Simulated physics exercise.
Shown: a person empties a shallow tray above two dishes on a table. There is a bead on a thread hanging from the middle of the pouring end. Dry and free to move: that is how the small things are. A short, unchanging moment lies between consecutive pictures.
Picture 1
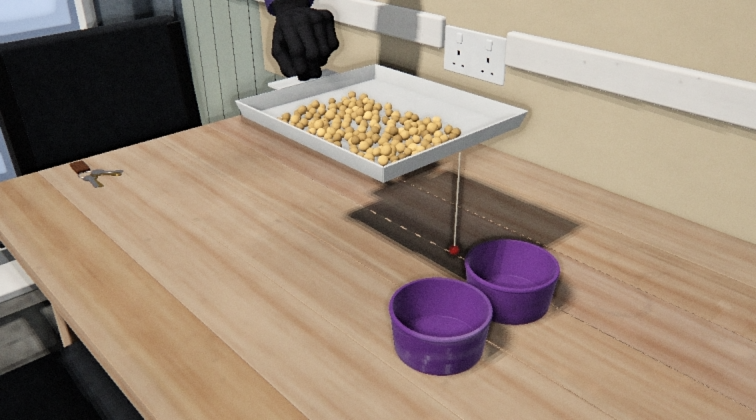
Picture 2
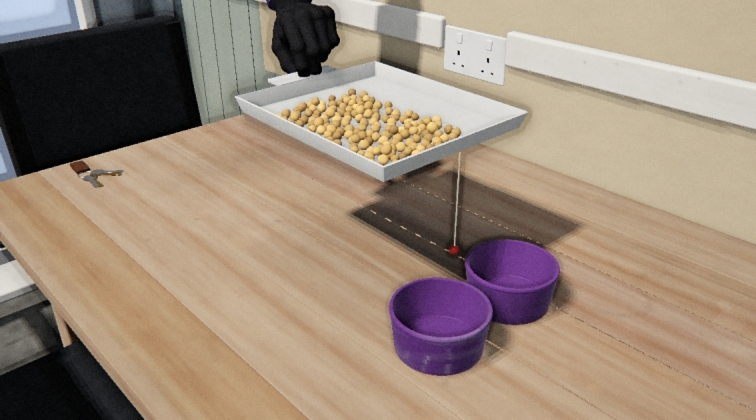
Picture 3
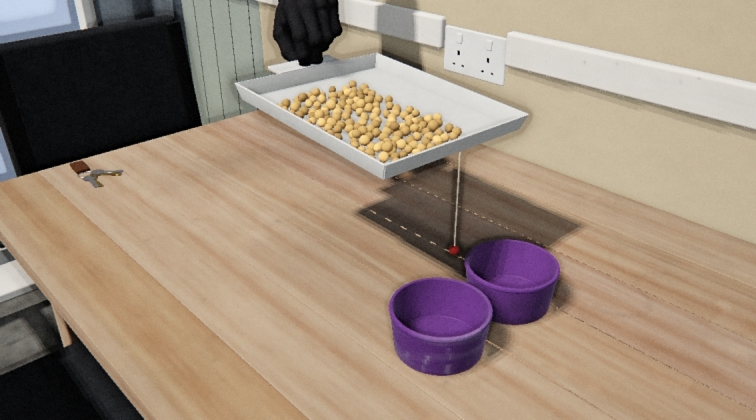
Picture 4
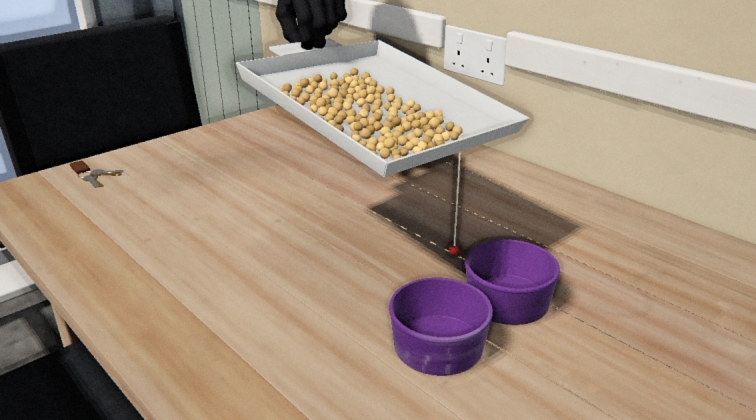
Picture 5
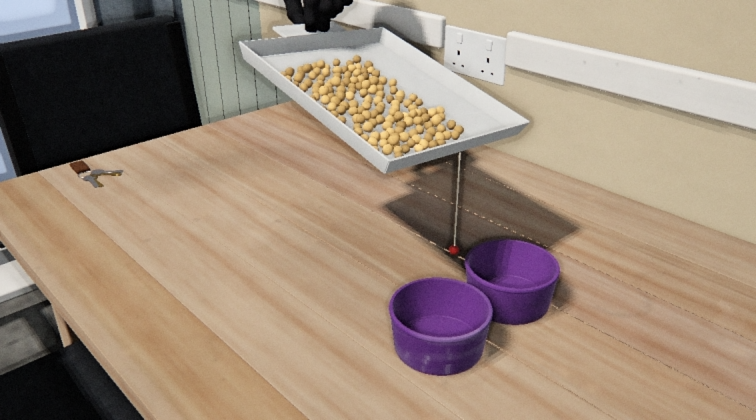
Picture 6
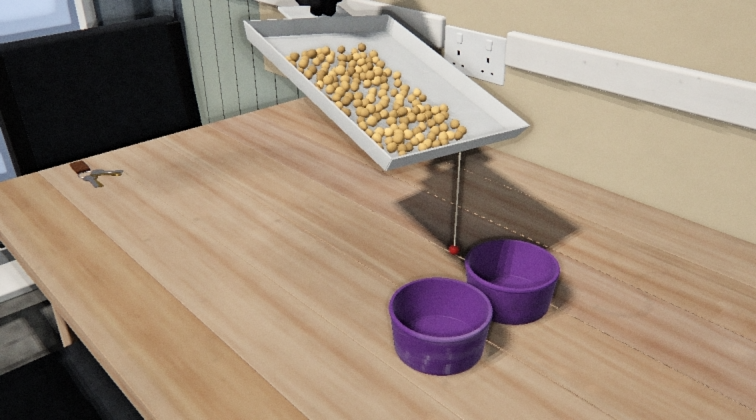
A white shallow tray of dried chickpeas is held by a black-gloved hand above a light wooden table, seen from above at an angle. Two purple dishes sit at right, a red bead hangs on a thread from the tray, and dark chairs and a wall socket stand behind. The hand raises the tray's far left end, steepening its slope, while the chickpeas shift slightly and the camera stays still.
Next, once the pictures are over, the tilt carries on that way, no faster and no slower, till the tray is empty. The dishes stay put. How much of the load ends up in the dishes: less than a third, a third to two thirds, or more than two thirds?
The share caught is moderate, one third to two thirds.
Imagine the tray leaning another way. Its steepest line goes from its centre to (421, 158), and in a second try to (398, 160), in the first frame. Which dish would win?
Heading one - the leftward dish; heading two - the leftward dish.
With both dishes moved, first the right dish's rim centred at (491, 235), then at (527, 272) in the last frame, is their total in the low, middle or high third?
Taking the tries in order: One to two thirds and between a third and two thirds.
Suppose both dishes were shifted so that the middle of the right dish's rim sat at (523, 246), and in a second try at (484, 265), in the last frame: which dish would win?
So at the first spot it's the one placed on the right, and at the second spot it's the one placed on the right.
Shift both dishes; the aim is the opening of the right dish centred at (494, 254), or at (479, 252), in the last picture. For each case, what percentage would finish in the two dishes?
Around 60 % followed by around 40 %.
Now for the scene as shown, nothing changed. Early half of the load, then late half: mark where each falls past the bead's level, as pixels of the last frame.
It goes through near (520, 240) first, then near (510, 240).
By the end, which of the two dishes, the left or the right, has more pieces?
At rest, the fuller dish is the one at right.
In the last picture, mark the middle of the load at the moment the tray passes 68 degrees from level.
I'd put it at about (471, 121).
Just after the last frame, tray tipped steeply; almost all on the tray; just a few in the right dish; just a few in the air.
A moment on, tray tipped past a quarter turn; about a tenth on the tray; roughly a third in the right dish; roughly a quarter outside both; roughly a third in the air.
Further on, tray tipped past a quarter turn; just a few in the left dish; roughly half in the right dish; roughly half outside both.
When it is over, tray tipped past a quarter turn; just a few in the left dish; roughly half in the right dish; roughly half outside both.
